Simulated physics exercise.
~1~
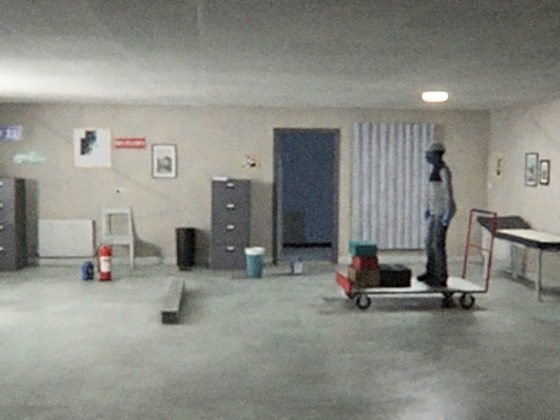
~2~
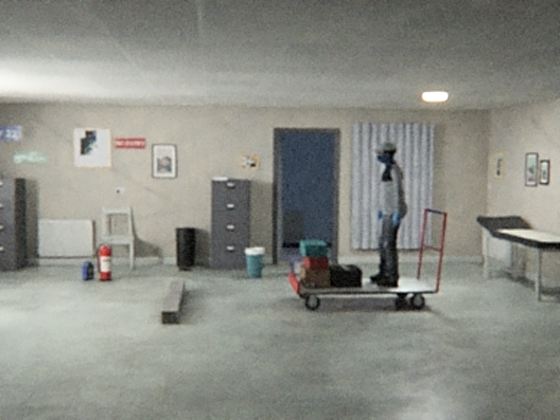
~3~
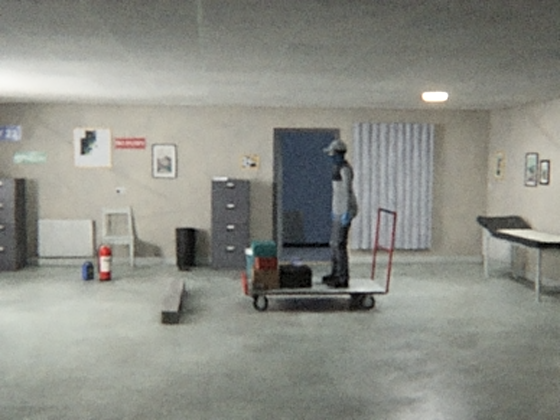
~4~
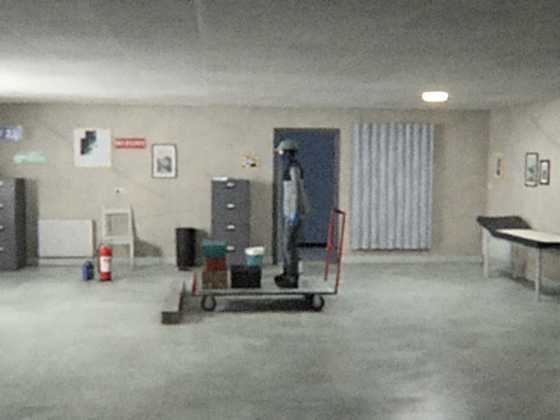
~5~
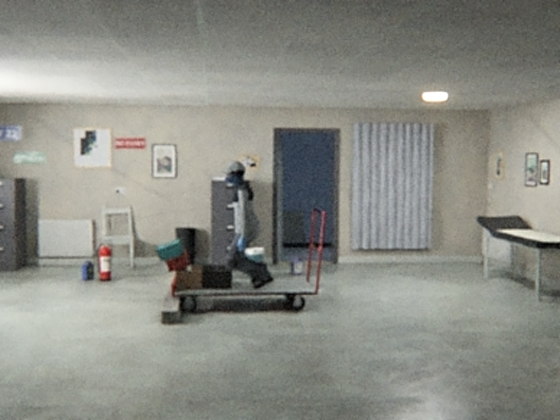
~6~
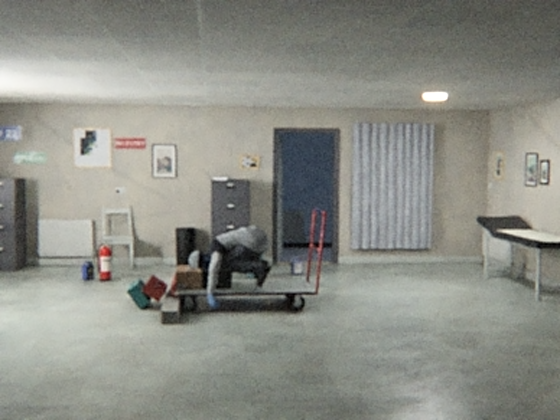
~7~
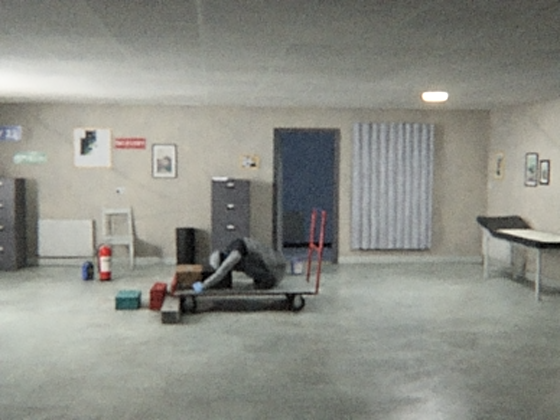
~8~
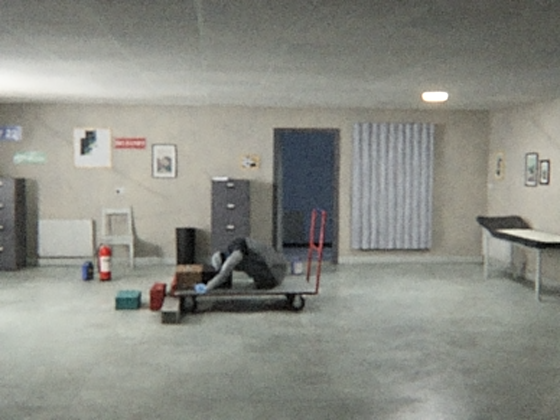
A grey-floored storage room with filing cabinets, a dark doorway and a pale curtain is seen from the side by a still camera. A capped figure stands on a flatbed trolley with a red handle at its right end, behind a teal toolbox stacked with red, brown and black boxes. The trolley rolls left until it stops at a low kerb. The toolbox and red carton tip off the left end and tumble to the floor, while the figure pitches forward and folds down onto the deck. The brown and black boxes stay aboard with the slumped figure.
